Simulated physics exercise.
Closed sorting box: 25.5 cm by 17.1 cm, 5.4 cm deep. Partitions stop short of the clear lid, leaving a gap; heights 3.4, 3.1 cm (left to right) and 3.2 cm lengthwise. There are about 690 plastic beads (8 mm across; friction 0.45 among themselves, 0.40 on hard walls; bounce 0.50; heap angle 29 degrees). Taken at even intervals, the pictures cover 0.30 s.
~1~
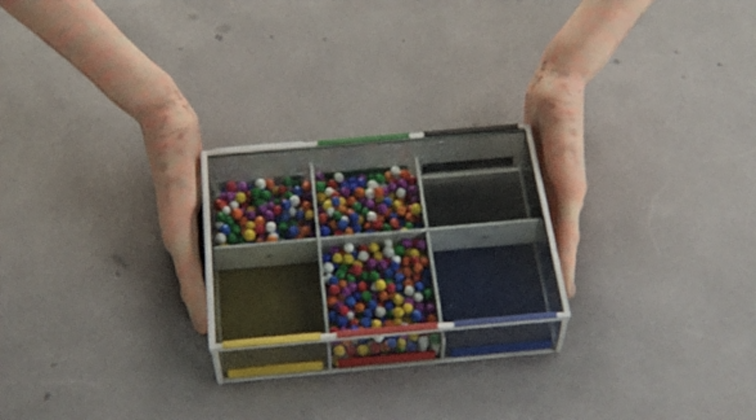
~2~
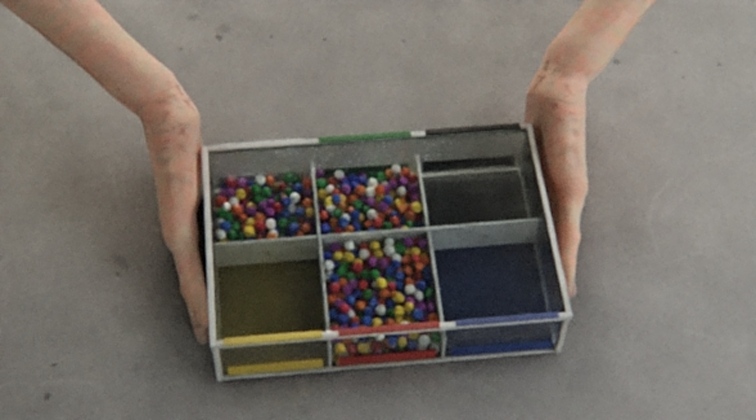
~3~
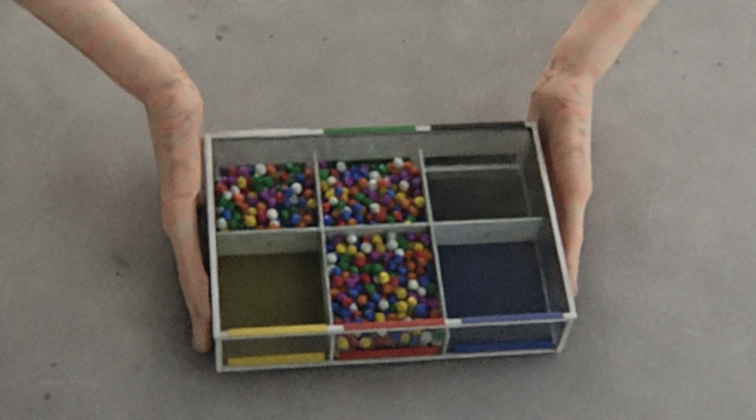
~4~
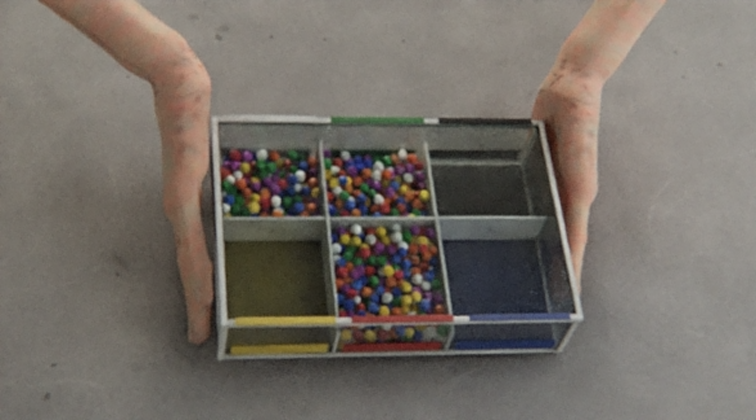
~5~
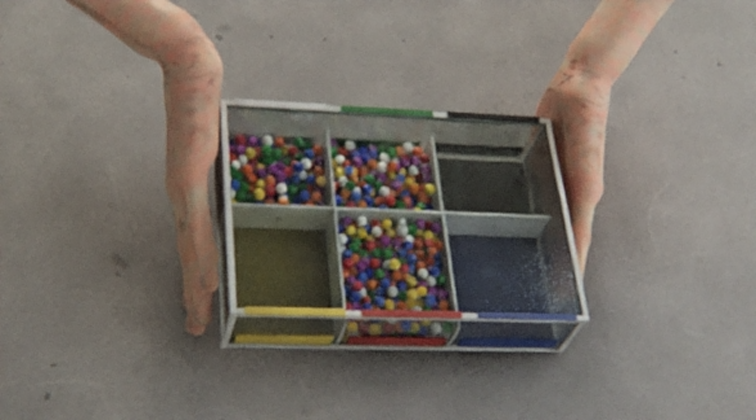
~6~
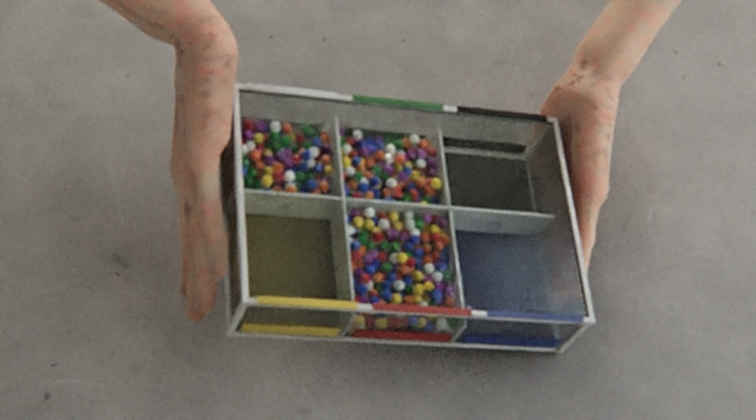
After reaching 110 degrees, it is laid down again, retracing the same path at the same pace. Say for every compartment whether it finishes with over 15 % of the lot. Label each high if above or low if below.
Red compartment: Low; blue compartment: High; green compartment: Low; yellow compartment: Low; white compartment: Low; black compartment: High.
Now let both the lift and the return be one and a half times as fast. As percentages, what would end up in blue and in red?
Outcome, in per cent - blue: 65; red: 10.
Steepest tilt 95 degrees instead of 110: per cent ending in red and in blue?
You'd get red at 10 % and blue at 60 %.
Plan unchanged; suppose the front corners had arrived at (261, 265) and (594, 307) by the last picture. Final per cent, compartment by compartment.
Result - red: 0 %; blue: 45 %; green: 5 %; yellow: 0 %; white: 0 %; black: 50 %.
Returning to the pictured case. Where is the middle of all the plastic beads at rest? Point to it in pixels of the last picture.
Resting centre estimate: Around (503, 279).
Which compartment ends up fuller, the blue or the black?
The blue one.
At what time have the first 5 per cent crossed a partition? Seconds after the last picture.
Around 0.75 seconds.
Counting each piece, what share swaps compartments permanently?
Estimate: Some 95 %.
Then, 1.27 s after the last picture, tilt 110 degrees; red 15 %, blue 50 %, green 10 %, white 5 %, black 15 %.
Then, 2.12 s after the last picture, tilt 49 degrees; red 5 %, blue 70 %, black 25 %.
Then, 2.98 s after the last picture, tilt 0 degrees; red 5 %, blue 70 %, black 25 %.
In the end, red 5 %, blue 70 %, green 0 %, yellow 0 %, white 0 %, black 25 %.
